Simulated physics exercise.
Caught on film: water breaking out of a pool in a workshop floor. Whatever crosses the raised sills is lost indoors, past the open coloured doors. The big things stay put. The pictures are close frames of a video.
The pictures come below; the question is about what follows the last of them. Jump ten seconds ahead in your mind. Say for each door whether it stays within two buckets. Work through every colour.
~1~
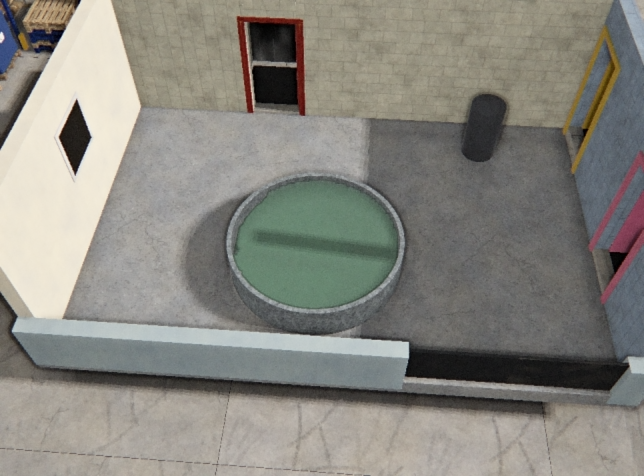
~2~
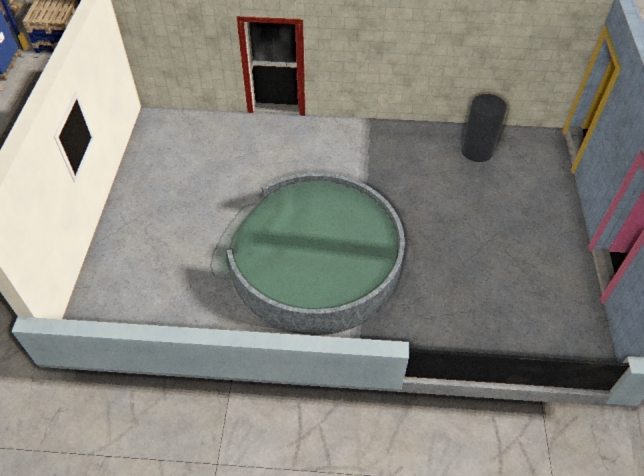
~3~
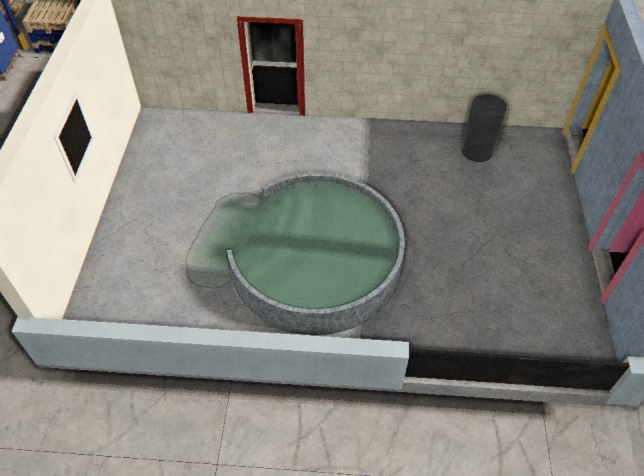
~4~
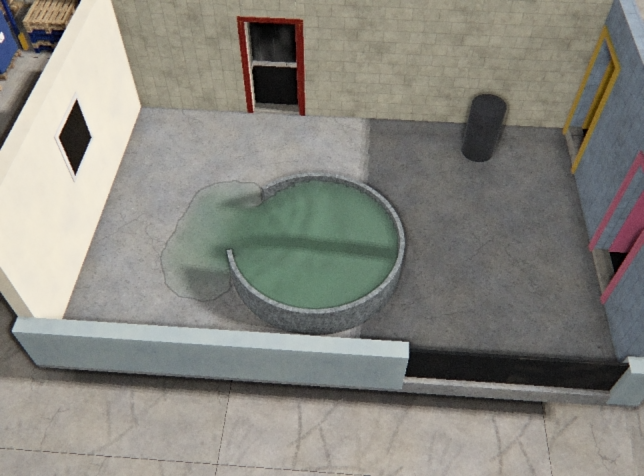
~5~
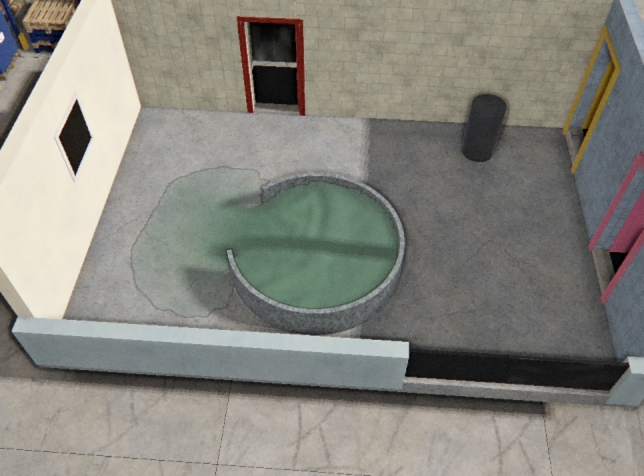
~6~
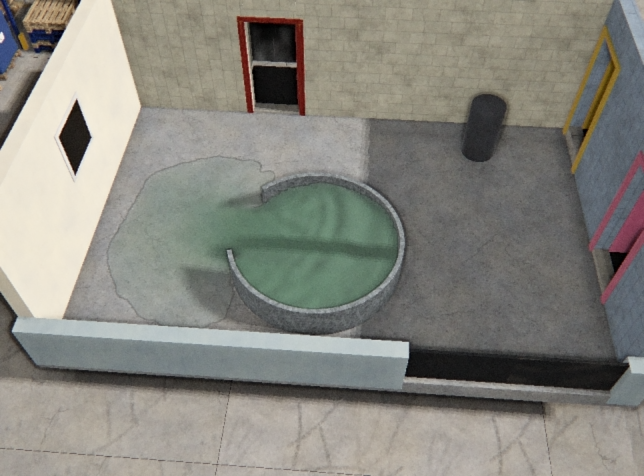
The red door ends up above the line; the yellow door ends up at or below the line; the pink door ends up at or below the line.
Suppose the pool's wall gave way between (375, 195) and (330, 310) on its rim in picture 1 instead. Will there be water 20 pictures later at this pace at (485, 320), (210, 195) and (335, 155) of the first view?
Taking each in turn, they come out watered, kept dry, kept dry.
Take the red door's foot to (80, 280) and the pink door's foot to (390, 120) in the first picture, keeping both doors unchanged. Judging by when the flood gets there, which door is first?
I'd go with the red-painted one.
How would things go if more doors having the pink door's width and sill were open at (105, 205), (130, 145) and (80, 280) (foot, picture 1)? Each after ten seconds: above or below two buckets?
Door one breaks the limit, door two breaks the limit, door three breaks the limit.
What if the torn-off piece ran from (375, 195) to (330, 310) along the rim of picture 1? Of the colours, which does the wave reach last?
It would be the red one.
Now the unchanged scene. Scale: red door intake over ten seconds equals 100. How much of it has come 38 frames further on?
Some 35 per cent.
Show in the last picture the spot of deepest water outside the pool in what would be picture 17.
Around (141, 109).
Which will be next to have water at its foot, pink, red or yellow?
The door marked red.
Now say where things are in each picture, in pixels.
In the first frame, still water in the round tank at (316, 240).
In the second frame, the front is at a hidden place, out from the gap at (241, 233).
In the third frame, water pours out at (241, 235) and has run to (199, 280).
In the fourth frame, water pours out at (241, 235) and has run to (173, 279).
In the fifth frame, water pours out at (241, 235) and has run to (178, 183).
In the sixth frame, the front is at (156, 177), out from the gap at (241, 235).
A moment on, water covers 25 % of the floor; the red door not reached, the yellow door not reached, the pink door not reached.
Next, water covers 30 % of the floor; the red door not reached, the yellow door not reached, the pink door not reached.
Then, water covers 40 % of the floor; the red door wet at the sill, nothing in, the yellow door not reached, the pink door not reached.
Later, water covers 75 % of the floor; the red door under two buckets in, the yellow door not reached, the pink door not reached.
In the end, water covers 95 % of the floor; the red door over two buckets in, the yellow door wet at the sill, nothing in, the pink door wet at the sill, nothing in.
